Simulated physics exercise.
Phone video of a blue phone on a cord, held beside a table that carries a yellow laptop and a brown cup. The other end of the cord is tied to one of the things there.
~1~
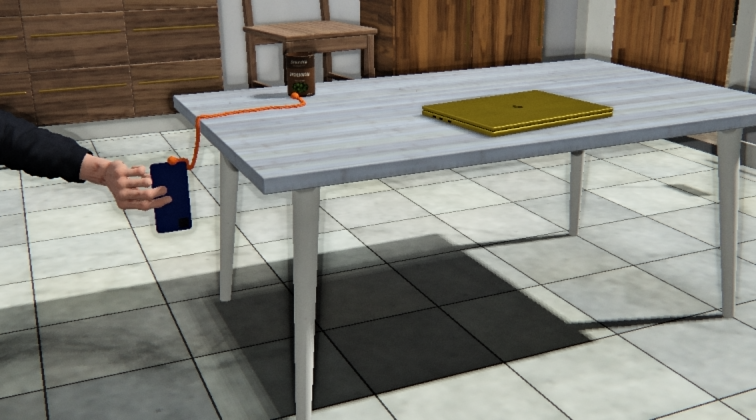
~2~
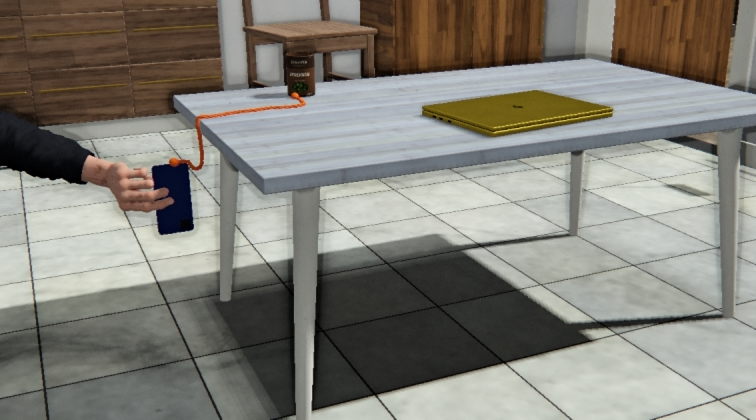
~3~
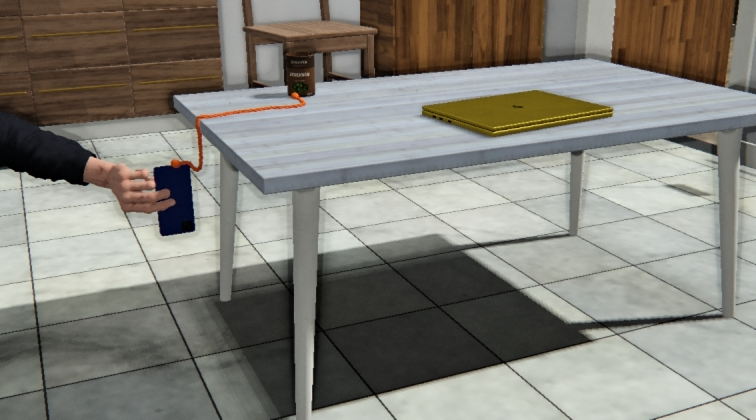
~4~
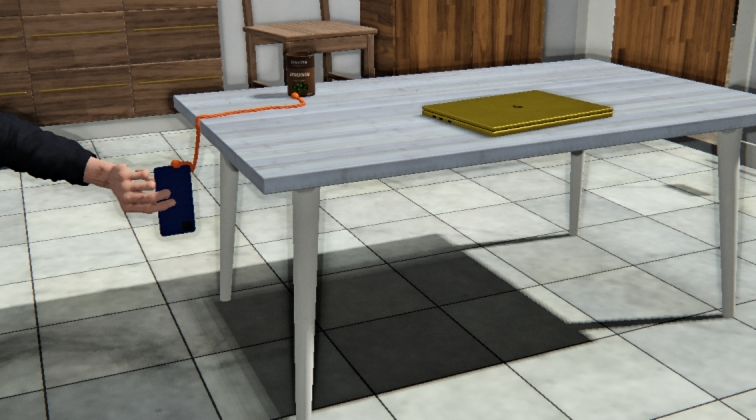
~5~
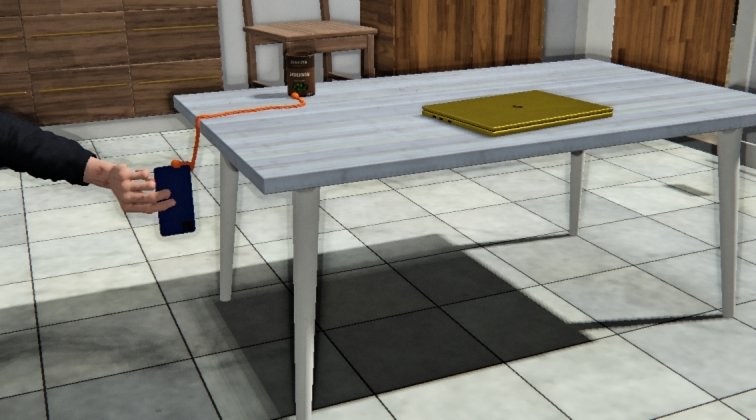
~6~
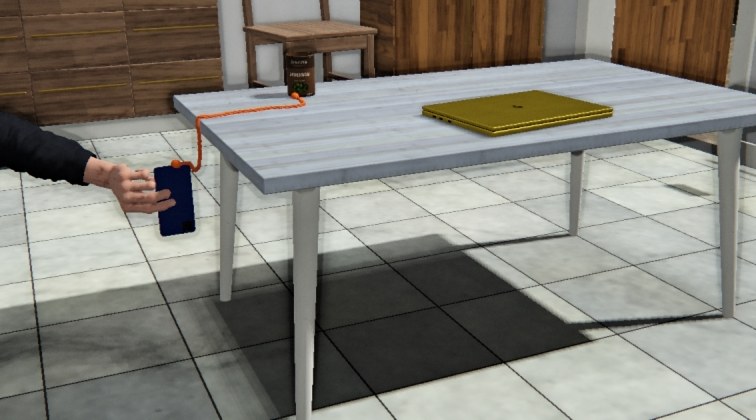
The clip shows a hand at the left holding a blue phone beside a table, with an orange cord running from it to a brown cup near a yellow laptop; the phone shifts very slightly, then everything stays still.
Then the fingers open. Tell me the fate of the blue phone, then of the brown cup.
The blue phone goes all the way down; the brown cup is yanked off.
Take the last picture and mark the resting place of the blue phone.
About (167, 339).
Then, 0.34 s after the last picture, phone on the floor near (183, 324); laptop unmoved; cup tugged along near (234, 87).
Then, 0.60 s after the last picture, phone on the floor near (167, 339); laptop unmoved; cup down on the floor.
At rest, phone on the floor near (167, 339); laptop unmoved; cup down on the floor. The blue phone lands on the floor and the brown cup follows it down.
